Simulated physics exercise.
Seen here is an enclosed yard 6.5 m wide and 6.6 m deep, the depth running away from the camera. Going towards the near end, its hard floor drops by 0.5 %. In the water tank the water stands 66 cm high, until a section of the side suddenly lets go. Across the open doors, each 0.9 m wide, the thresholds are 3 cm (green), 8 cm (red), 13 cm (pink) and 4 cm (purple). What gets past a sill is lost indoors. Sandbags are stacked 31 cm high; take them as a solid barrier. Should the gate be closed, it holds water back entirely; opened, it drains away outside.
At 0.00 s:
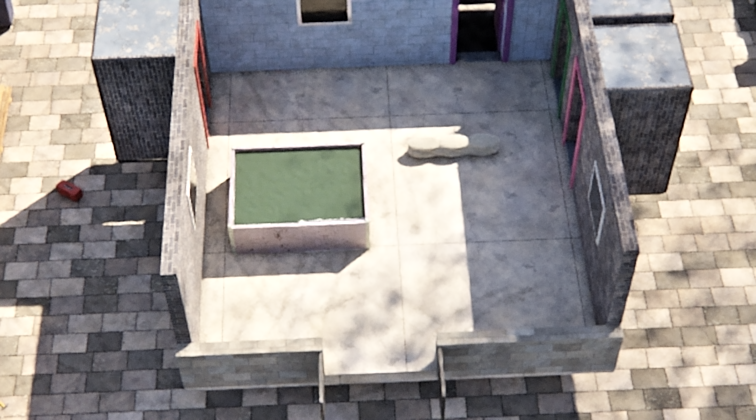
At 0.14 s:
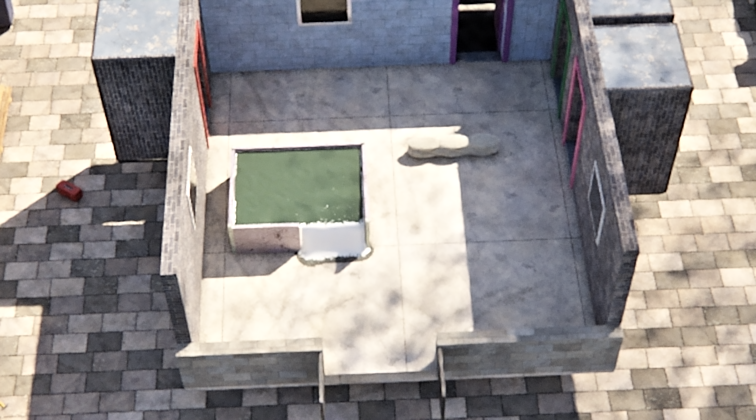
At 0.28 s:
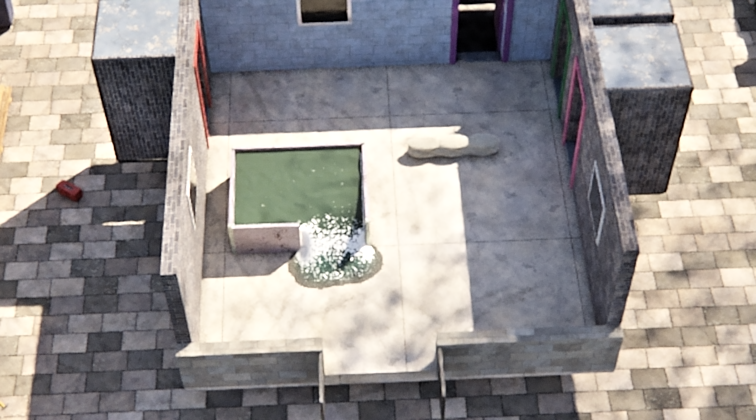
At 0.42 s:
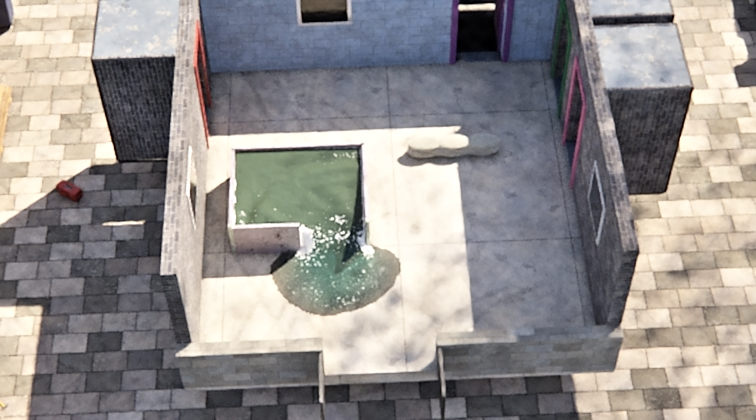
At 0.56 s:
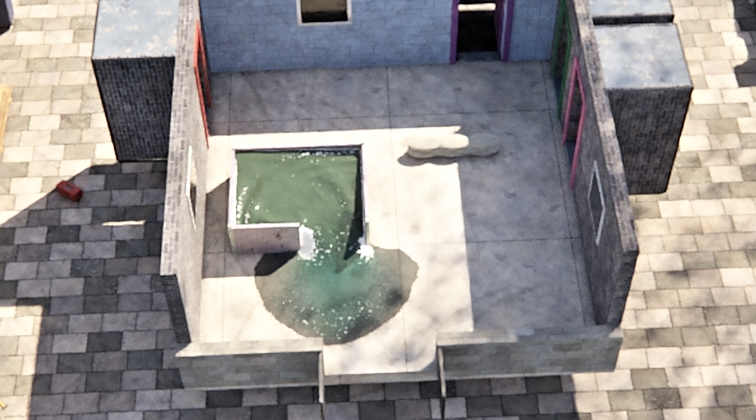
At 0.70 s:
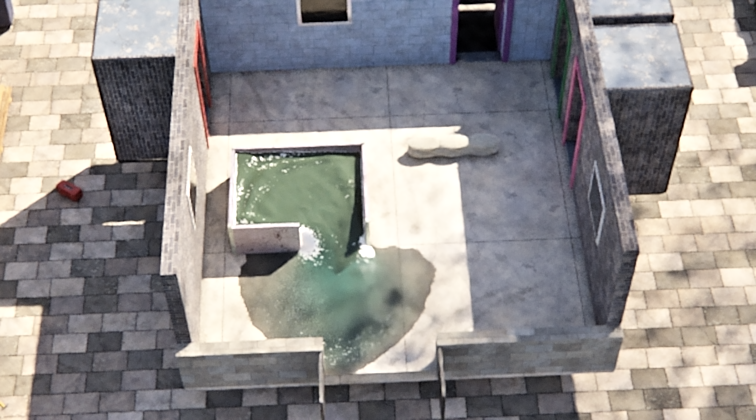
We see a walled yard with a raised tank of green water and pale sandbags nearby; the tank's near right corner opens, and foaming water pours out, spreading across the pale floor in a widening, rounded pool towards the near wall.
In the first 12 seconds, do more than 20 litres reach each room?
In the end the green door lets in less than the limit, the red door lets in less than the limit, the pink door lets in less than the limit, the purple door lets in less than the limit.
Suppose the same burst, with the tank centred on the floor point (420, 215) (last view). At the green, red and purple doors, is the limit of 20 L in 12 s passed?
Well, green ends up beyond the mark, red ends up inside the mark and purple ends up beyond the mark.
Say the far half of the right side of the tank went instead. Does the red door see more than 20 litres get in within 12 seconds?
Relative to that limit, red ends up on the low side.
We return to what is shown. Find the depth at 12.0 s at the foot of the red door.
The depth there is near 2.0 cm.
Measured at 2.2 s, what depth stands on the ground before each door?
Depths in centimetres - green: 0, red: 0, pink: 0, purple: 0.
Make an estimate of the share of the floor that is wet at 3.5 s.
Wet share: Near 35 percent.
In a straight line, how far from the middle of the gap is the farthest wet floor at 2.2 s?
Roughly 4.6 metres out.
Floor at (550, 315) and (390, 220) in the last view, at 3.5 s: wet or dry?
Soaked, untouched.
After 1.4 s water covers 20 % of the floor and is deepest (36 cm) near (340, 253); green door not reached, red door not reached, pink door not reached, purple door not reached.
After 2.2 s water covers 25 % of the floor and is deepest (28 cm) near (199, 367); green door not reached, red door not reached, pink door not reached, purple door not reached.
After 3.5 s water covers 35 % of the floor and is deepest (22 cm) near (199, 367); green door not reached, red door not reached, pink door not reached, purple door not reached.
After 7.0 s water covers 65 % of the floor and is deepest (10 cm) near (321, 352); green door 1 cm at the sill, 0 L in, red door 3 cm at the sill, 0 L in, pink door 2 cm at the sill, 0 L in, purple door not reached.
After 12.0 s water covers 85 % of the floor and is deepest (6 cm) near (199, 367); green door 3 cm at the sill, 0 L in, red door 2 cm at the sill, 0 L in, pink door 2 cm at the sill, 0 L in, purple door 2 cm at the sill, 0 L in.
